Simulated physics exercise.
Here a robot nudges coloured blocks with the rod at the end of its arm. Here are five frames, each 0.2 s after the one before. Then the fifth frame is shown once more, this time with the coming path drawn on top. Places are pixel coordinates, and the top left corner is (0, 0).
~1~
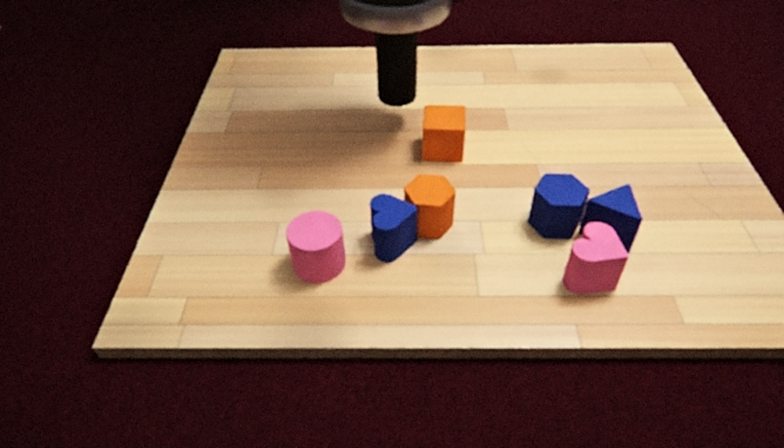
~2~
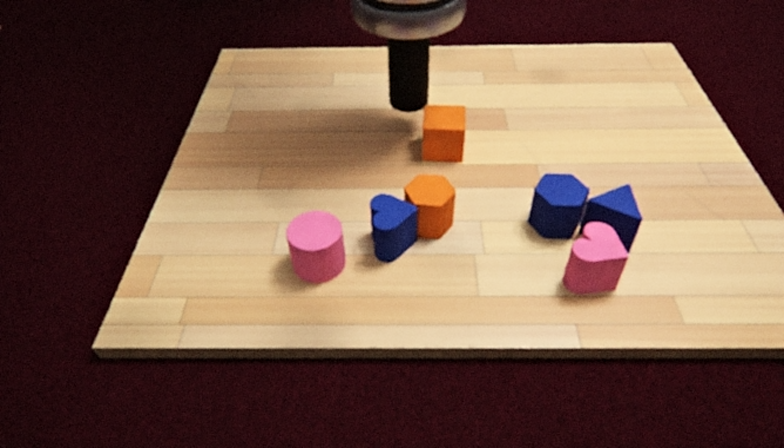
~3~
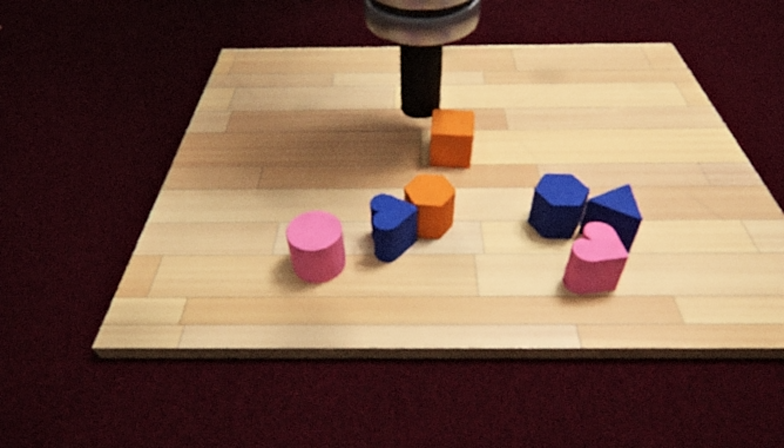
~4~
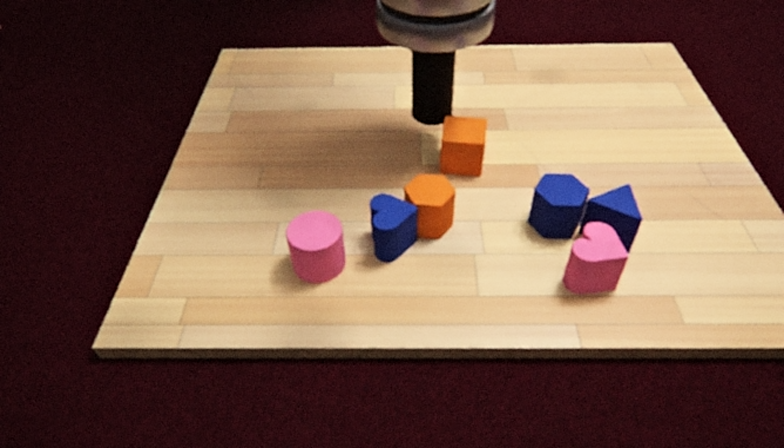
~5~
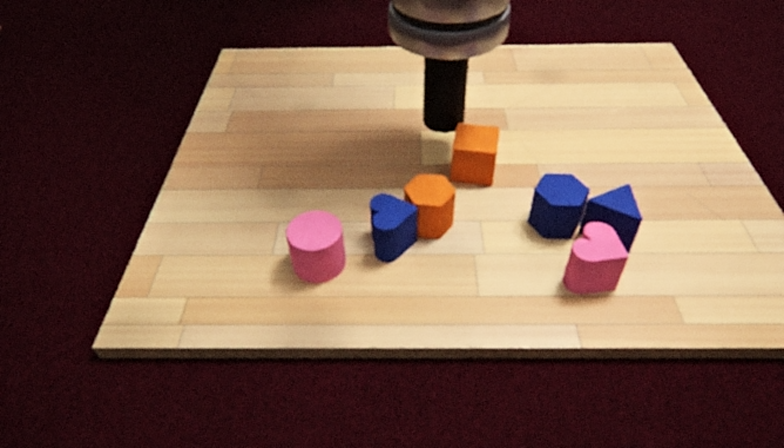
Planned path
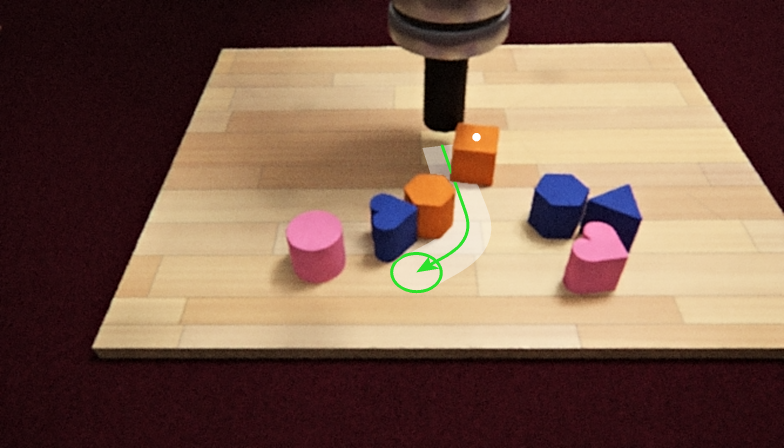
A black rod moves toward the orange cube and pushes it down and right.
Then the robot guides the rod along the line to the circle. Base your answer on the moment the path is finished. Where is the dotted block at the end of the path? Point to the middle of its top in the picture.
The middle of its top is at (515, 173).
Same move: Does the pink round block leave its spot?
Yes
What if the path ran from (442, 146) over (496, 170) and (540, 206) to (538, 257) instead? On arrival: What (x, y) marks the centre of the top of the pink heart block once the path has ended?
Its top centre is at about (639, 270).
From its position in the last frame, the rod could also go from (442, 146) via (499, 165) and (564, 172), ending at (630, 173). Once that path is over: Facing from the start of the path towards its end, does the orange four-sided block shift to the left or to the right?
The shift is rightward.
Drawn move, from (442, 146) by way of (456, 186) and (467, 234) to (416, 272); the dot is on the orange four-sided block.
On the path given first. One third of the way, rod at (458, 161); orange four-sided block at (507, 162), turned 60° anticlockwise.
Two thirds of the way, rod at (469, 209); blue heart block at (377, 216), turned 25° clockwise; orange six-sided block at (421, 204), turned 25° clockwise; orange four-sided block at (514, 173), turned 110° anticlockwise; blue six-sided block at (570, 190).
At the end, rod at (417, 247); pink round block at (287, 234); blue heart block at (336, 220); orange six-sided block at (386, 211), turned 70° clockwise; orange four-sided block at (514, 173), turned 110° anticlockwise; blue six-sided block at (570, 190).
